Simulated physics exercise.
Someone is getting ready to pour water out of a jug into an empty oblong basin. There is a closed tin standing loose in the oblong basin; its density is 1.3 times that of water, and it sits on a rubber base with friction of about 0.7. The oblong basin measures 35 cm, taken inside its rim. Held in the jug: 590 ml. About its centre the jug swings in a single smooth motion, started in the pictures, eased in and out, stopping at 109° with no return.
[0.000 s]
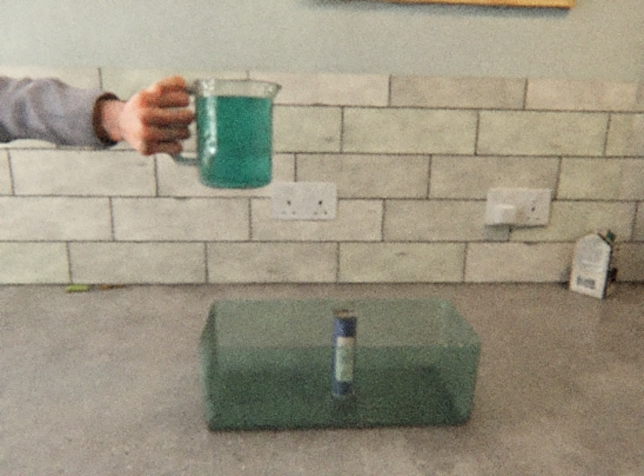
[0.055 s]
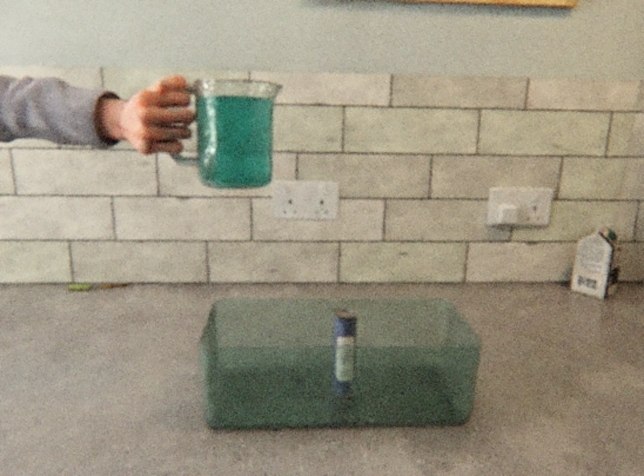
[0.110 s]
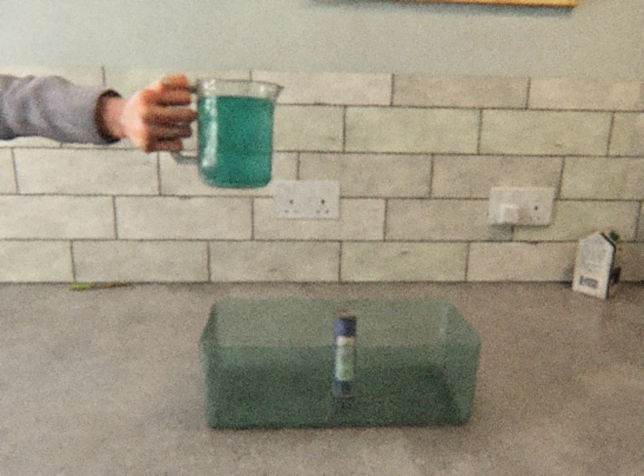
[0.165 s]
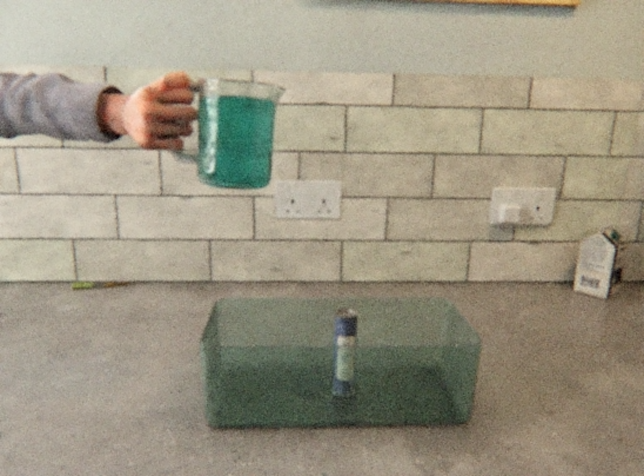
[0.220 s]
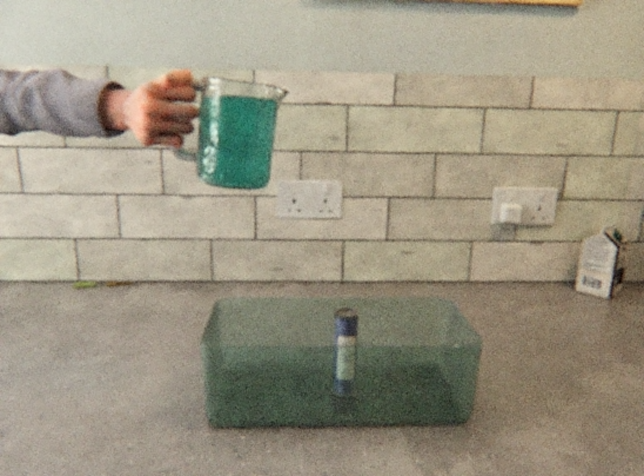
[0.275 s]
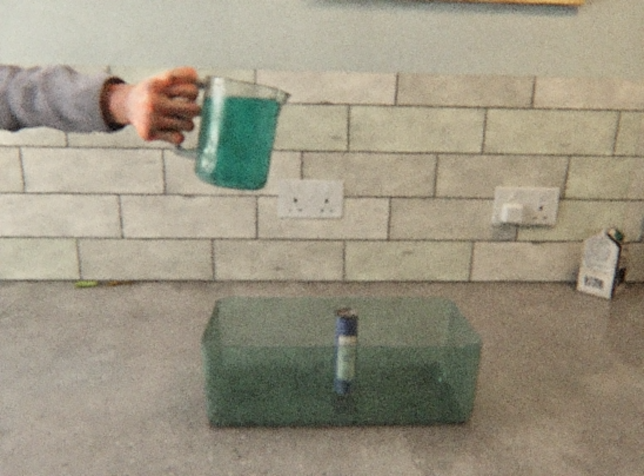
Hand holding a glass jug of green liquid, tilting it slightly to the right above an oblong basin containing an upright tin.
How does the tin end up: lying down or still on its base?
It does not capsize.
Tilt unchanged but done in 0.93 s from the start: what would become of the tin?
Then it stays up.
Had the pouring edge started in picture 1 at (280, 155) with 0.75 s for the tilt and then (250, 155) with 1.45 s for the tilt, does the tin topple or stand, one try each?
First it tips over; then it stays on its base.
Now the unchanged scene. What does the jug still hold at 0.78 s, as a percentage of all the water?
About 86 per cent.
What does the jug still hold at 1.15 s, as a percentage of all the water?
About 34 percent.
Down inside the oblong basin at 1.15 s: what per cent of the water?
Some 32 percent of the total.
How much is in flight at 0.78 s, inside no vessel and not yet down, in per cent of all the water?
Share: Roughly 12 per cent.
By 0.78 s the tilt is 61° and 86 per cent is still to pour; the tin stands where it began.
By 1.15 s the tilt is 98° and 34 per cent is still to pour; the tin stands where it began.
By 1.53 s the tilt is 109° and 2 per cent is still to pour; the tin stands where it began.
By 1.95 s the tilt is 109° and 0 per cent is still to pour; the tin stands where it began.
At rest the tin stands where it began.
